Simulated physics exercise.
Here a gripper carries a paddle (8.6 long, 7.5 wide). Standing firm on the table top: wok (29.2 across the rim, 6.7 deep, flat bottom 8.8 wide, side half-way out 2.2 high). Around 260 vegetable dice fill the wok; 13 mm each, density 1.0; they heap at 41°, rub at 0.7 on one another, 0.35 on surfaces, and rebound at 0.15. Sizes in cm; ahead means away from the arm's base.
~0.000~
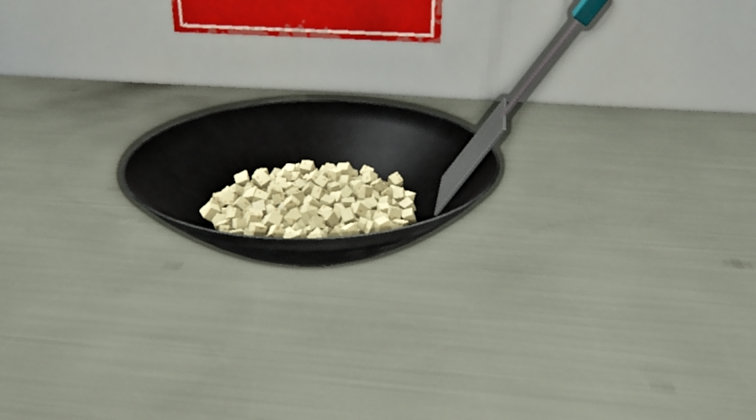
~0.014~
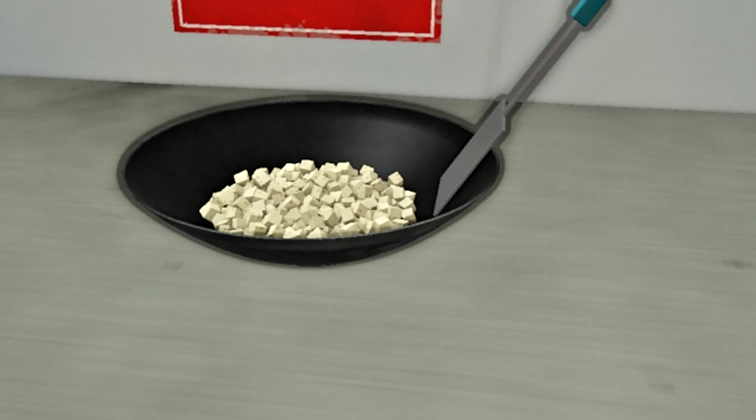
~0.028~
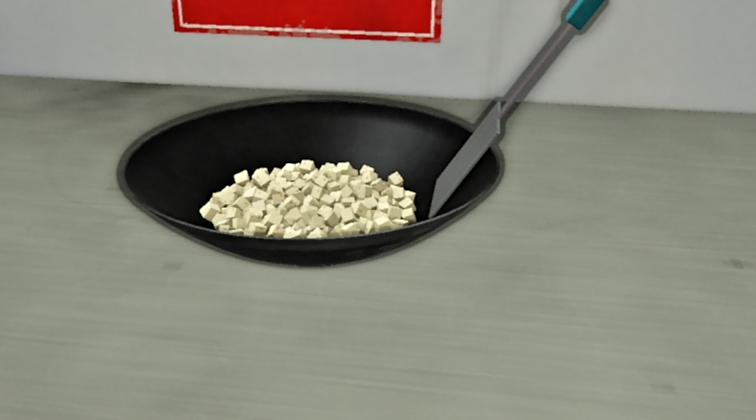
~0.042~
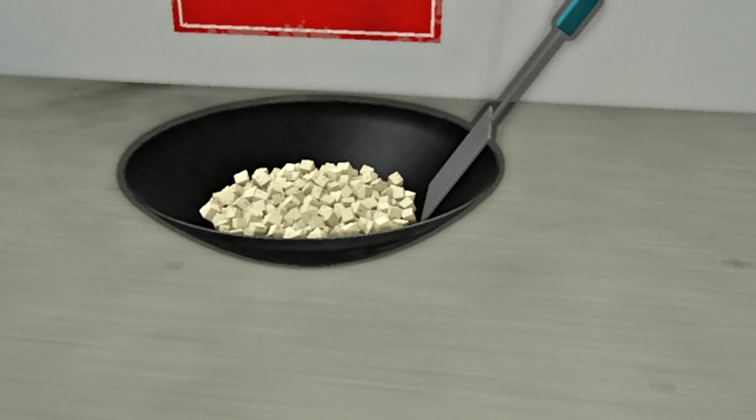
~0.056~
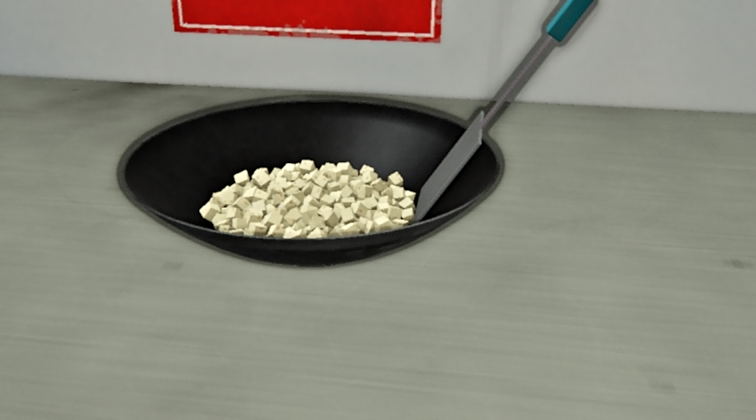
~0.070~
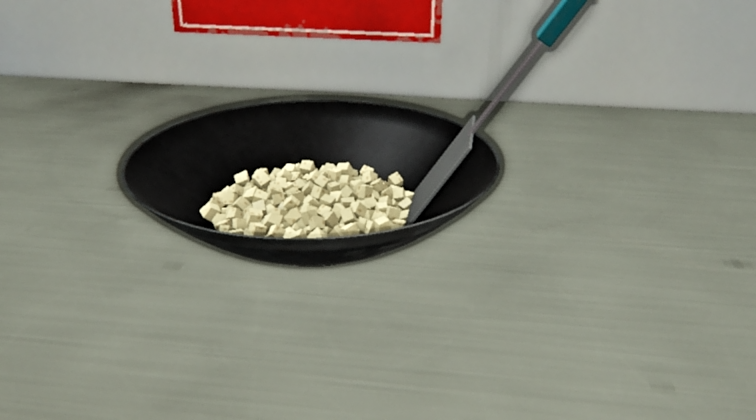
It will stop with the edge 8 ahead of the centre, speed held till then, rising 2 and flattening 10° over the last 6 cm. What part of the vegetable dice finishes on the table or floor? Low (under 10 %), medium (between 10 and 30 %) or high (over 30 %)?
Answer: Medium; between 10 and 30 % of the vegetable dice finish on the table or floor.
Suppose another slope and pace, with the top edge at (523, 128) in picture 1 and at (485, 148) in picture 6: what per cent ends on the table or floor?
About 20 per cent.
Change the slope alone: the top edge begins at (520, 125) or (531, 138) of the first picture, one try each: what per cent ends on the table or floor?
Some 20 and 15 per cent.
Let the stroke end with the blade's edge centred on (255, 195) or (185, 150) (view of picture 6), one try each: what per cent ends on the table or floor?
About 5 and 35 per cent.
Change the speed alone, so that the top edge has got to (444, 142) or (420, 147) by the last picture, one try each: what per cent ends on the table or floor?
About 35 and 45 per cent.
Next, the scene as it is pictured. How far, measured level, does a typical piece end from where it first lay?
Roughly 9 cm.
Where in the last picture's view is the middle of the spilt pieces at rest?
Near (88, 215).
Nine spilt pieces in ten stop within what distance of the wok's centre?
Some 25 cm.
By 0.20 s, sloping 57°, highest piece 6 above the table; 255 in the wok.
By 0.32 s, sloping 54°, highest piece 9 above the table; 249 in the wok, 6 on the blade or in flight.
By 0.59 s, sloping 47°, highest piece 8 above the table; 210 in the wok, 42 on the table or floor, 3 on the blade or in flight.
By 1.64 s, sloping 47°, highest piece 8 above the table; 210 in the wok, 45 on the table or floor.
Final count, 210 in the wok, 45 on the table or floor. That is 18 % on the table or floor.
